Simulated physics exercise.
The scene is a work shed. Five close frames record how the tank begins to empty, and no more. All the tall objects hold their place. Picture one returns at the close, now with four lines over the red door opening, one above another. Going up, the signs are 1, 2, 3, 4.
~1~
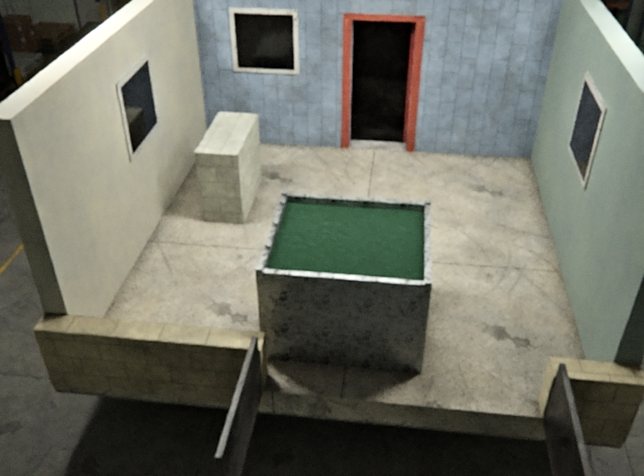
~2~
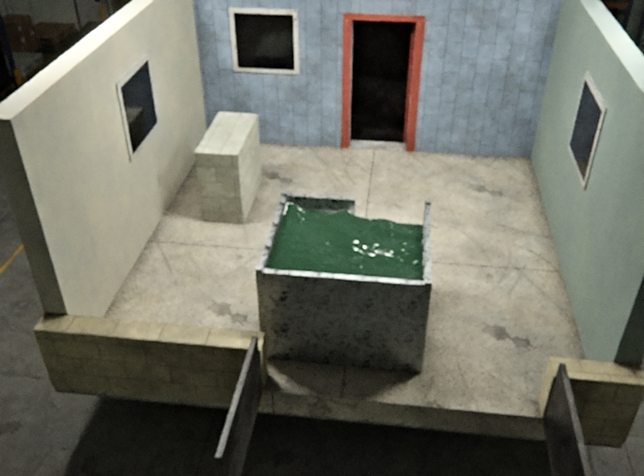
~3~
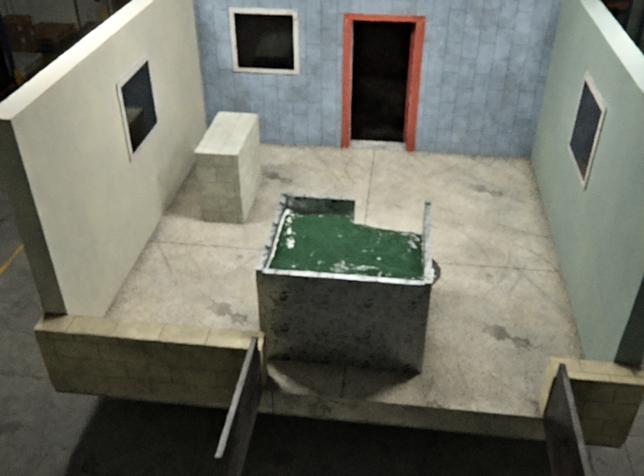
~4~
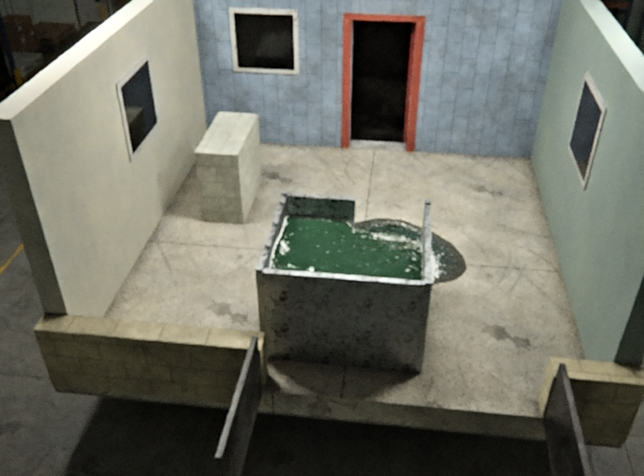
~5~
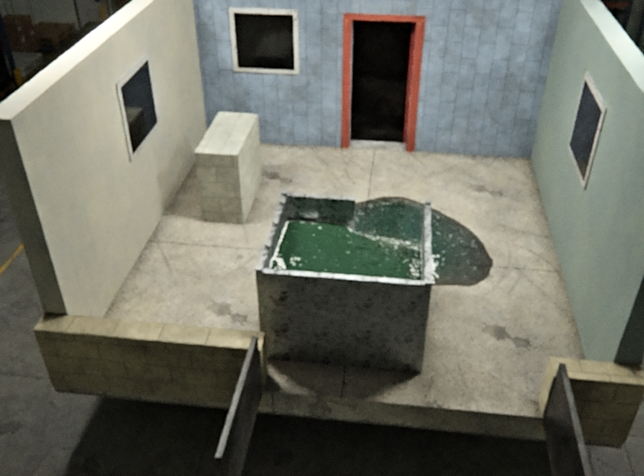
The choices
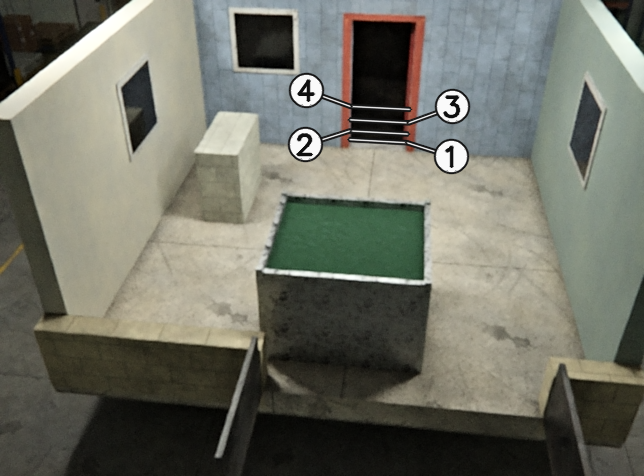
In a shed-like room with a red doorway, green water in a square tank drops at the back and churns with white flecks, then flows out behind the tank and spreads across the pale floor toward the right.
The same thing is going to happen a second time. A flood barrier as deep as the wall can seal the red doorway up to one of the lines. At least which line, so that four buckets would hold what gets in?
2 is the one.
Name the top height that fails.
That is height 1.
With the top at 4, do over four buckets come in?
No, that is safe.
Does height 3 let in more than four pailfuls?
No, that is safe.
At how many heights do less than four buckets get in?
Three.
On the marked copy, 1 at (378, 141); 2 at (378, 132); 3 at (379, 121); 4 at (379, 107); from the bottom up 1, 2, 3, 4.
With 1, some 15 bucketfuls get in.
With 2, a bucket or two gets in.
With 3, nothing gets over.
With 4, nothing gets over.
